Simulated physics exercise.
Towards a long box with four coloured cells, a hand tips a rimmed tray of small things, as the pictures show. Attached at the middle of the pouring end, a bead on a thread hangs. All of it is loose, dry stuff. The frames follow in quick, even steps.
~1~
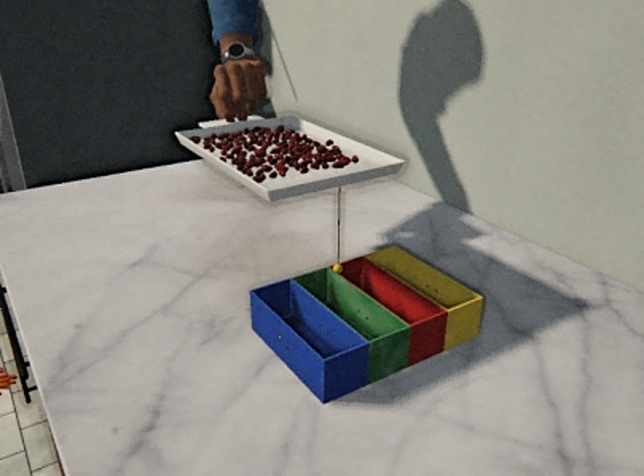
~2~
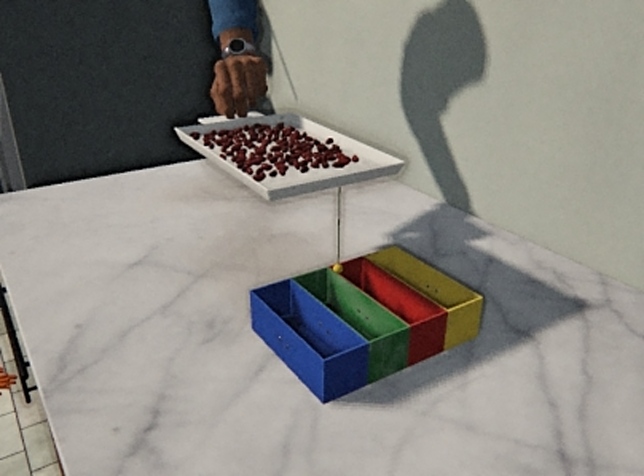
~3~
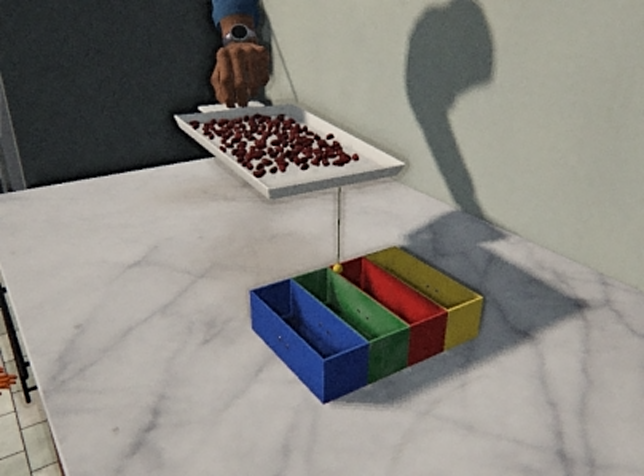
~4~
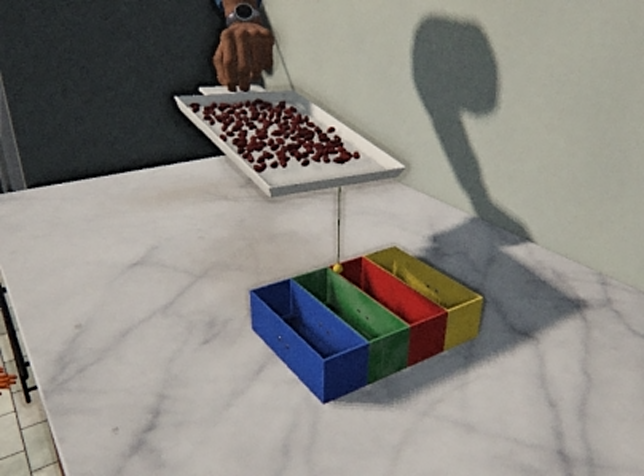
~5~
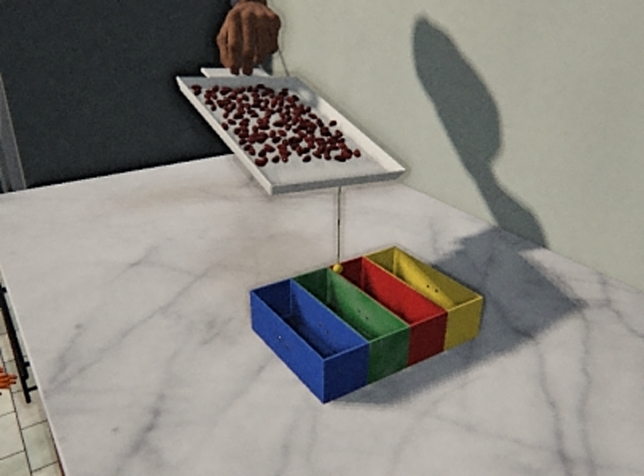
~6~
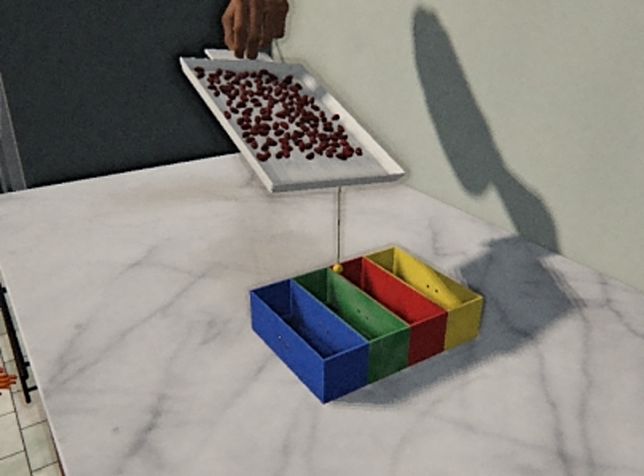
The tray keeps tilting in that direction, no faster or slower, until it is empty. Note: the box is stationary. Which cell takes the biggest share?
The yellow cell.
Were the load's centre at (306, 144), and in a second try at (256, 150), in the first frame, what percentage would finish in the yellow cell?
Roughly 50 % and then 50 %.
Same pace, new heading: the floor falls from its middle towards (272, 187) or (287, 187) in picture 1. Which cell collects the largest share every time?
The blue one, then the blue cell.
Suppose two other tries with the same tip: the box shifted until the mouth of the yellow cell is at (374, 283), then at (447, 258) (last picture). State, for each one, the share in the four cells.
First 40 %, then 90 %.
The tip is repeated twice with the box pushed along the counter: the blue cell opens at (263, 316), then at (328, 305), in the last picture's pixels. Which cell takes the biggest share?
So it's the cell in yellow for the first shift and that red cell for the second.
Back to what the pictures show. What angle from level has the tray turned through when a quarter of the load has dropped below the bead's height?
It has tipped about 75 degrees.
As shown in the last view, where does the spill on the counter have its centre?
Near (503, 311).
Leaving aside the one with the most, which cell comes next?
Second place goes to the cell in red.
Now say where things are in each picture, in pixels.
Corners of the pouring end at (270, 188) and (398, 161), level; middle of the load at (275, 151), kidney beans; bead on its thread at (338, 269); blue cell at (346, 369); green cell at (388, 351); red cell at (427, 335); yellow cell at (463, 320), in the first frame.
Corners of the pouring end at (270, 188) and (398, 161), level; middle of the load at (275, 149), in the second frame.
Corners of the pouring end at (271, 186) and (399, 163), tipped barely, lowest at the right corner; middle of the load at (276, 143), in the third frame.
Corners of the pouring end at (272, 184) and (399, 166), tipped a little, lowest at the right corner; middle of the load at (277, 133), in the fourth frame.
Corners of the pouring end at (273, 182) and (400, 168), tipped clearly, lowest at the right corner; middle of the load at (278, 124), in the fifth frame.
Corners of the pouring end at (275, 181) and (400, 171), tipped clearly, lowest at the right corner; middle of the load at (281, 115); blue cell at (346, 369); green cell at (388, 351); red cell at (427, 335); yellow cell at (463, 320), in the sixth frame.
Soon after the last picture, tray tipped steeply; about two thirds on the tray; a stray few in the yellow cell; a stray few in the green cell; a stray few in the red cell; about a quarter falling or outside the box.
A little later, tray tipped past a quarter turn; a stray few on the tray; about half in the yellow cell; about a quarter in the red cell; a small part in the green cell; about a quarter falling or outside the box.
Later still, tray tipped past a quarter turn; about half in the yellow cell; about a quarter in the red cell; a small part in the green cell; a small part falling or outside the box.
At rest, tray tipped past a quarter turn; about half in the yellow cell; about a quarter in the red cell; a small part in the green cell; none in the blue cell; a small part outside the box.
